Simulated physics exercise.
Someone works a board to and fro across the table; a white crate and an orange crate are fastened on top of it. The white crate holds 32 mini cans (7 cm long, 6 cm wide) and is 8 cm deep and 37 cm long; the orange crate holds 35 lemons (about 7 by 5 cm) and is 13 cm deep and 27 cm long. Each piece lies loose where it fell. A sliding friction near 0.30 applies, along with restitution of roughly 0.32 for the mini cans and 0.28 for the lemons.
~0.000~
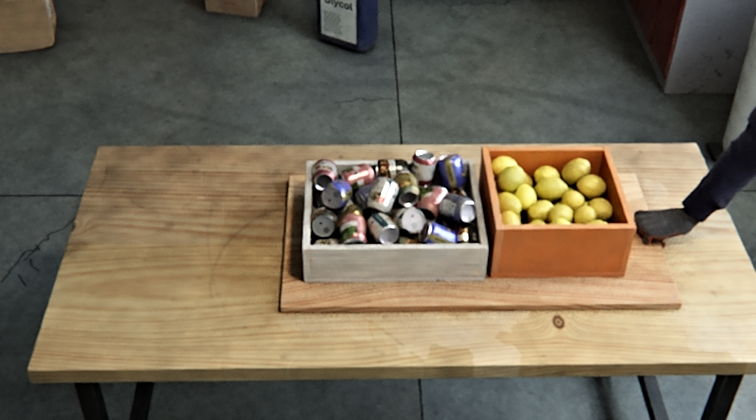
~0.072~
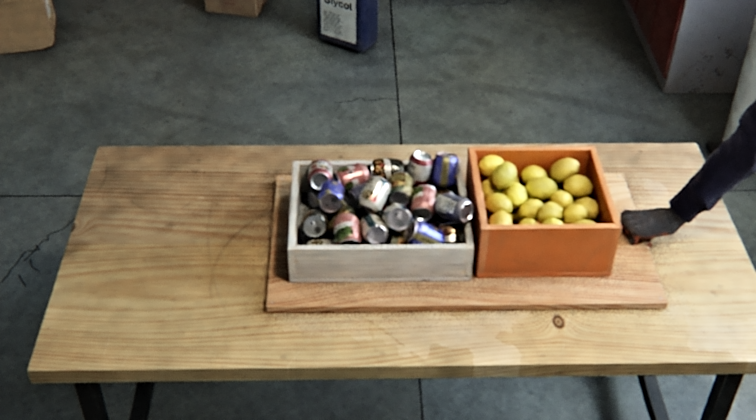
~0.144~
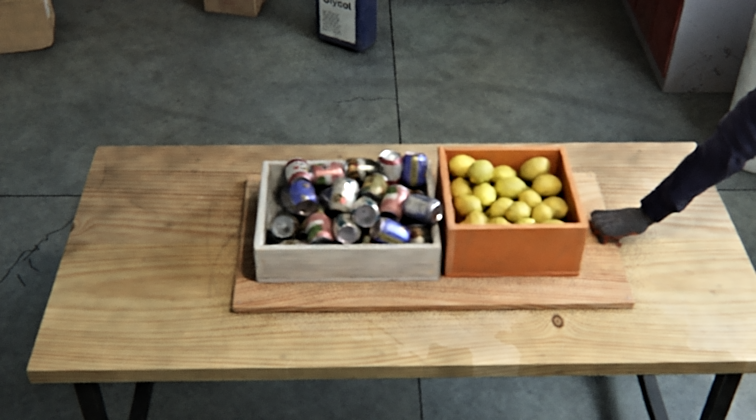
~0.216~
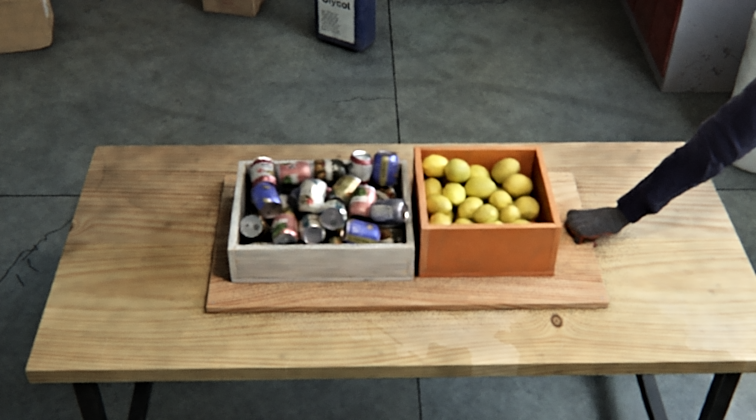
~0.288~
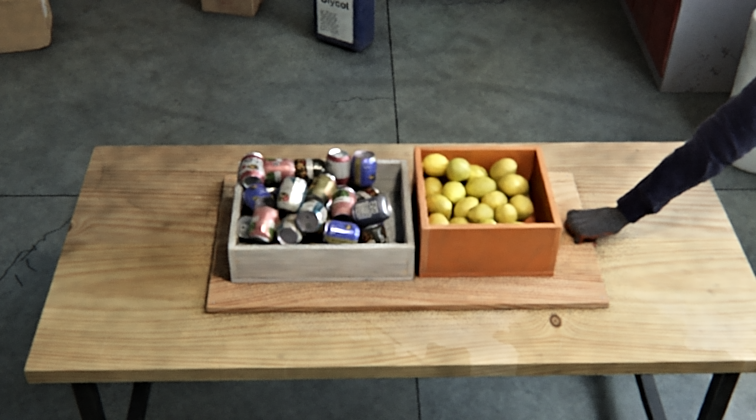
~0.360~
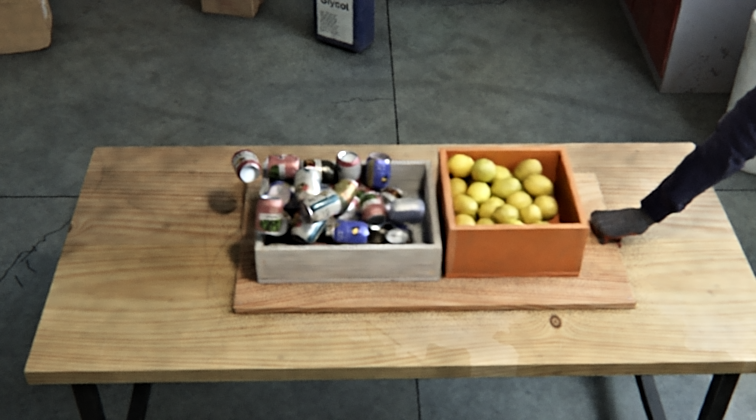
A pale, weathered crate heaped with small drink cans sits left of an orange crate of yellow lemons on a reddish board, seen from above across a light wooden table on a grey floor. At the right, a dark-sleeved arm with a gloved hand slides the board leftward, then back right. The cans shift and tumble, one hanging out beyond the pale crate's left edge, while the camera stays still.
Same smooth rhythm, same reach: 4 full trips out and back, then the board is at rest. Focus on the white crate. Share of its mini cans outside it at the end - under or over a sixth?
Most likely, a share past one sixth ends up outside.
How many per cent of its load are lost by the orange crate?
Orange crate, 5 in a hundred gone.
After 0.70 s, 2 of 32 out of the white crate and 0 of 35 out of the orange crate.
After 1.13 s, 4 of 32 out of the white crate and 0 of 35 out of the orange crate.
After 1.73 s, 8 of 32 out of the white crate and 0 of 35 out of the orange crate.
Final count (at 2.50 s), 8 of 32 out of the white crate and 1 of 35 out of the orange crate. Asked share, 8 of 32, 25 per cent.
